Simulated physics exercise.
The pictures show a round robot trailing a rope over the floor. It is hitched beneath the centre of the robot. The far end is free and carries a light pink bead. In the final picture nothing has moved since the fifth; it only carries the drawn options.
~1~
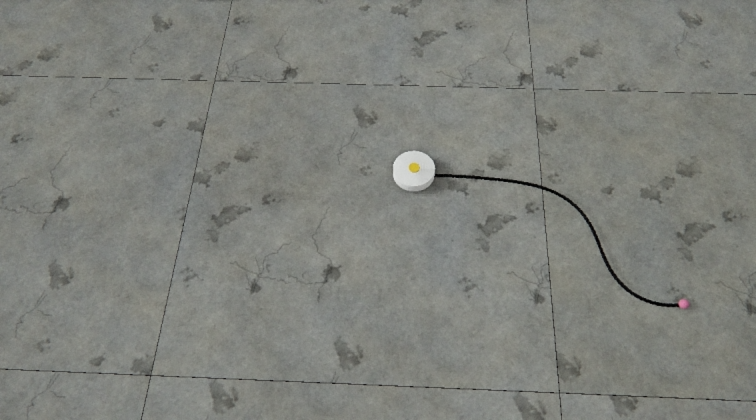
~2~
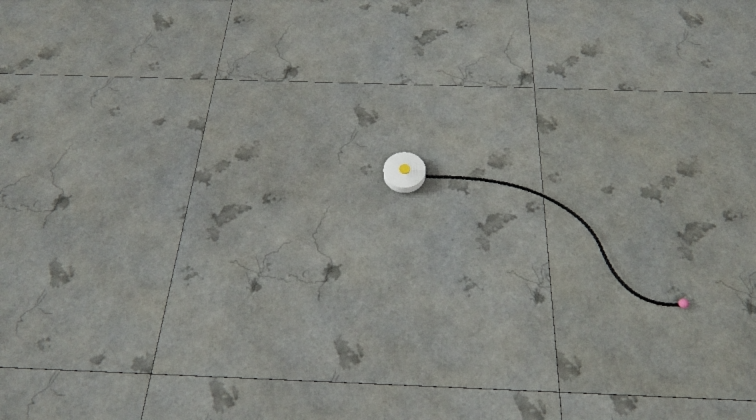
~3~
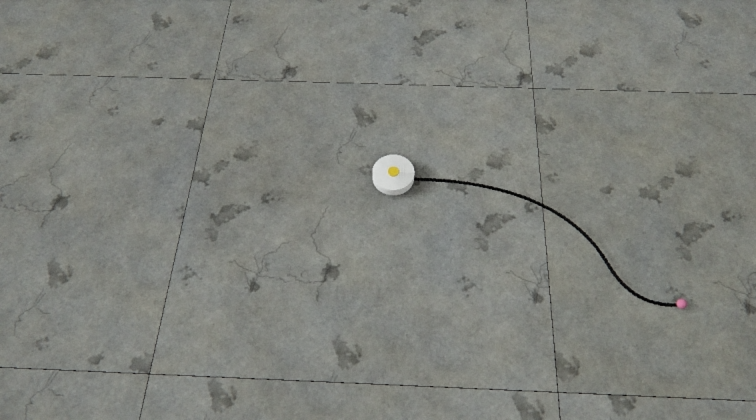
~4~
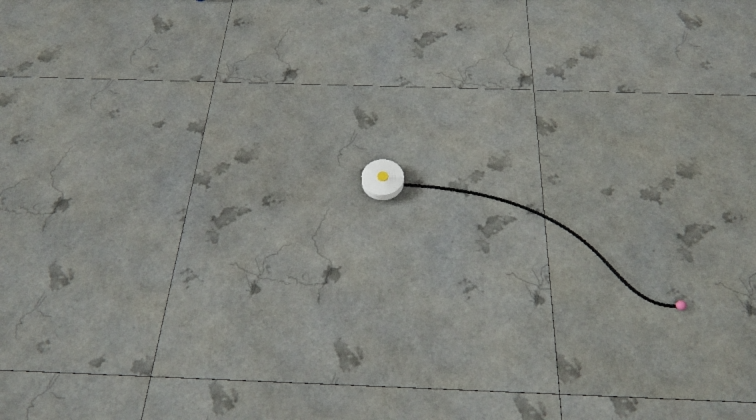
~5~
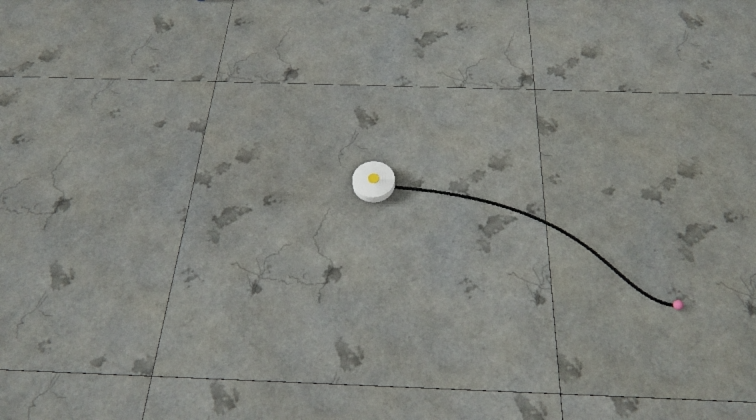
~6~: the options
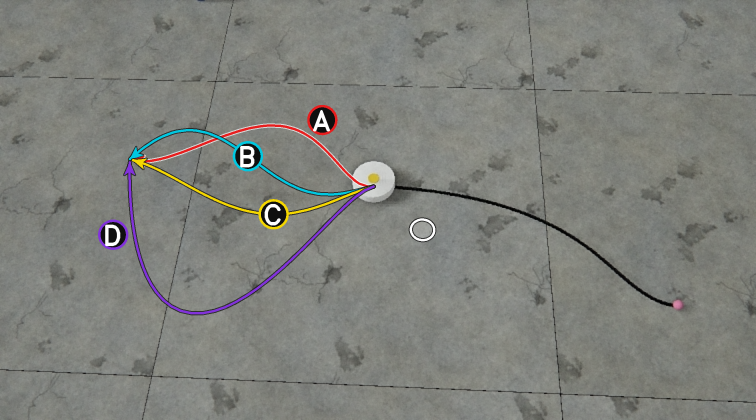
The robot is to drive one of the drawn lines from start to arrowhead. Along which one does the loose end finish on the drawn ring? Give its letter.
C.
On the copy, A from (374, 186) via (266, 126) to (131, 160); B from (374, 186) via (248, 156) to (130, 159); C from (374, 186) via (243, 210) to (133, 160); D from (374, 186) via (203, 313) to (130, 162); the ring at (423, 230).
On C. First, robot (276, 211), middle of the rope (440, 225), free end (600, 264).
Then, robot (186, 182), middle of the rope (340, 218), free end (498, 239).
Finally, robot (127, 155), middle of the rope (272, 198), free end (423, 228); the free end is on the ring.
By contrast, A leaves the free end at (430, 194); B leaves the free end at (424, 210); D leaves the free end at (399, 266).
